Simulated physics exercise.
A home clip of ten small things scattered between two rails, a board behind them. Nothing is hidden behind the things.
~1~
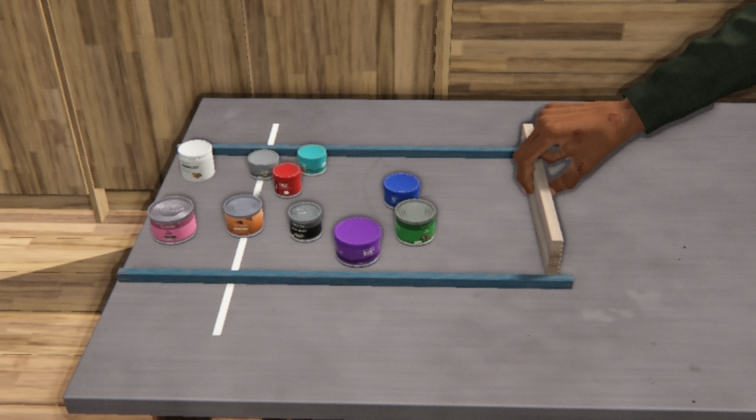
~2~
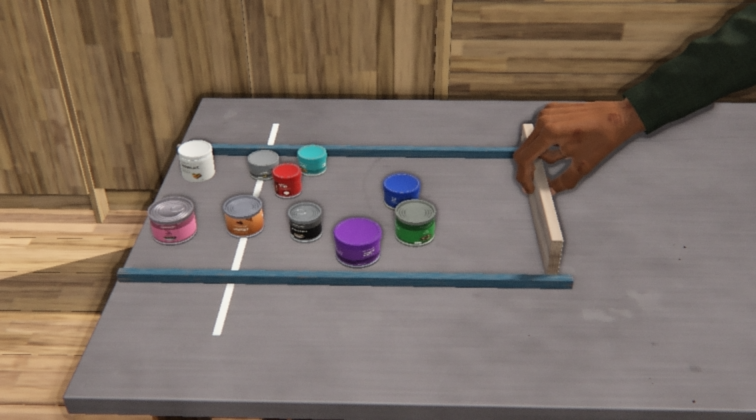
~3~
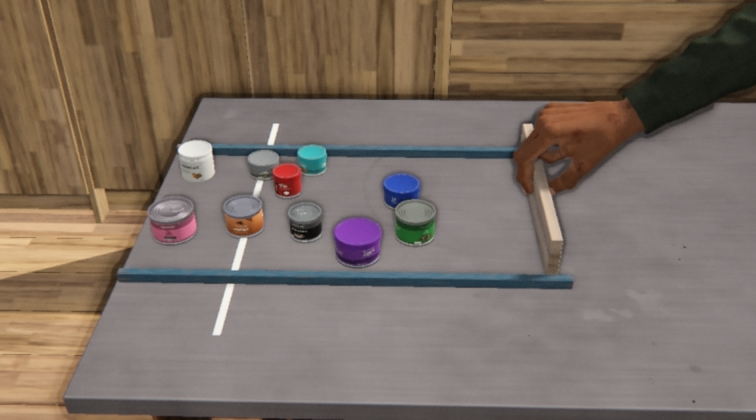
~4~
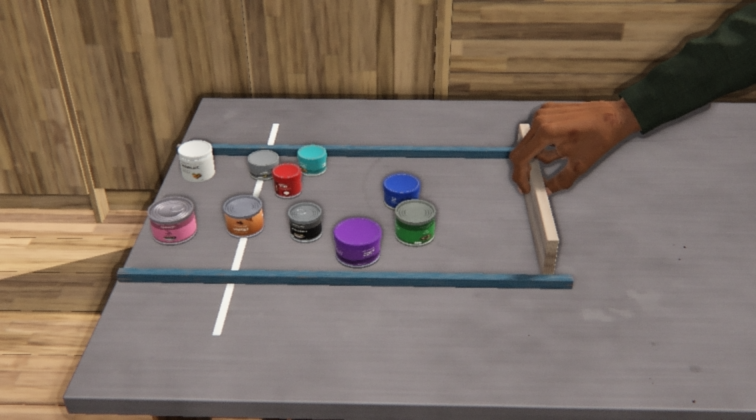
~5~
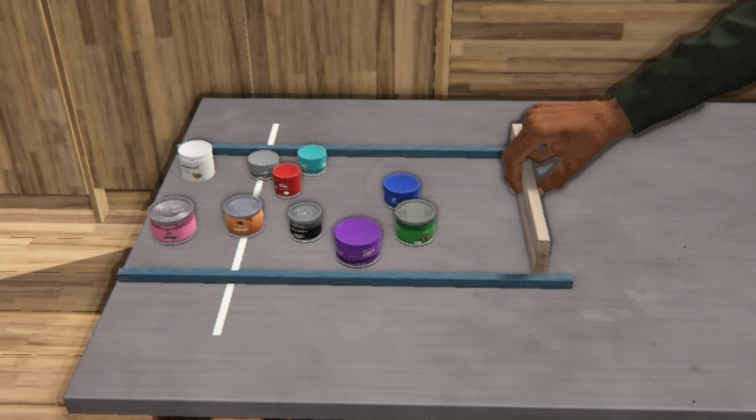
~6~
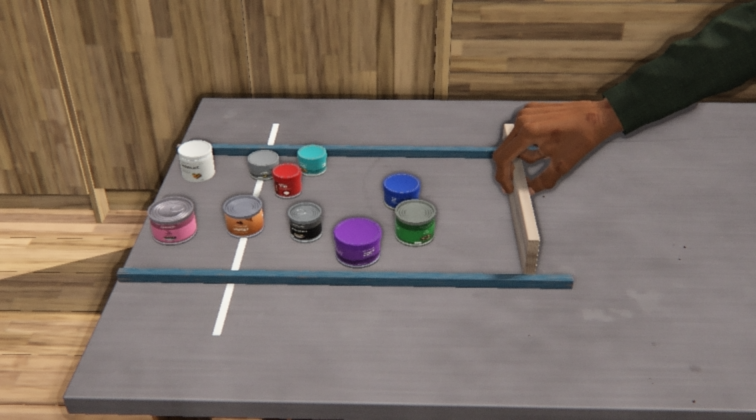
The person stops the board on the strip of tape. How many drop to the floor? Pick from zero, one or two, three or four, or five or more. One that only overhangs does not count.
Outcome: The number that fall off is zero.
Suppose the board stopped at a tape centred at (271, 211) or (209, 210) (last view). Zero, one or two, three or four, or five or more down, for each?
The falls would be none at all; 1 or 2.
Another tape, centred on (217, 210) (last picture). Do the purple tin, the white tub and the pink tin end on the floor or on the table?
The purple tin remains up; the white tub goes over; the pink tin drops off.
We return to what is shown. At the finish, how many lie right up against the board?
4 of them.
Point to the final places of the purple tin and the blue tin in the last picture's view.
The purple tin at (214, 248), the blue tin at (236, 193).
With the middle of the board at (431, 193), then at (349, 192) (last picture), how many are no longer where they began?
1 and 4.
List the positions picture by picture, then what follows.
In the first frame, pink tin (173, 221); white tub (197, 161); orange tin (244, 217); board (538, 195); tape (252, 210).
In the second frame, white tub (197, 161); red tin (287, 181).
In the third frame, orange tin (244, 217); board (538, 195).
In the fourth frame, pink tin (173, 221); grey tin (264, 166).
In the fifth frame, white tub (197, 161); black pot (306, 223).
In the sixth frame, pink tin (173, 221); white tub (197, 161); orange tin (244, 217); board (518, 194); tape (252, 210).
Early on, none off yet; pink tin at rest near (173, 221); white tub at rest near (197, 161); orange tin at rest near (244, 217).
Finally, the number that fall off is zero.
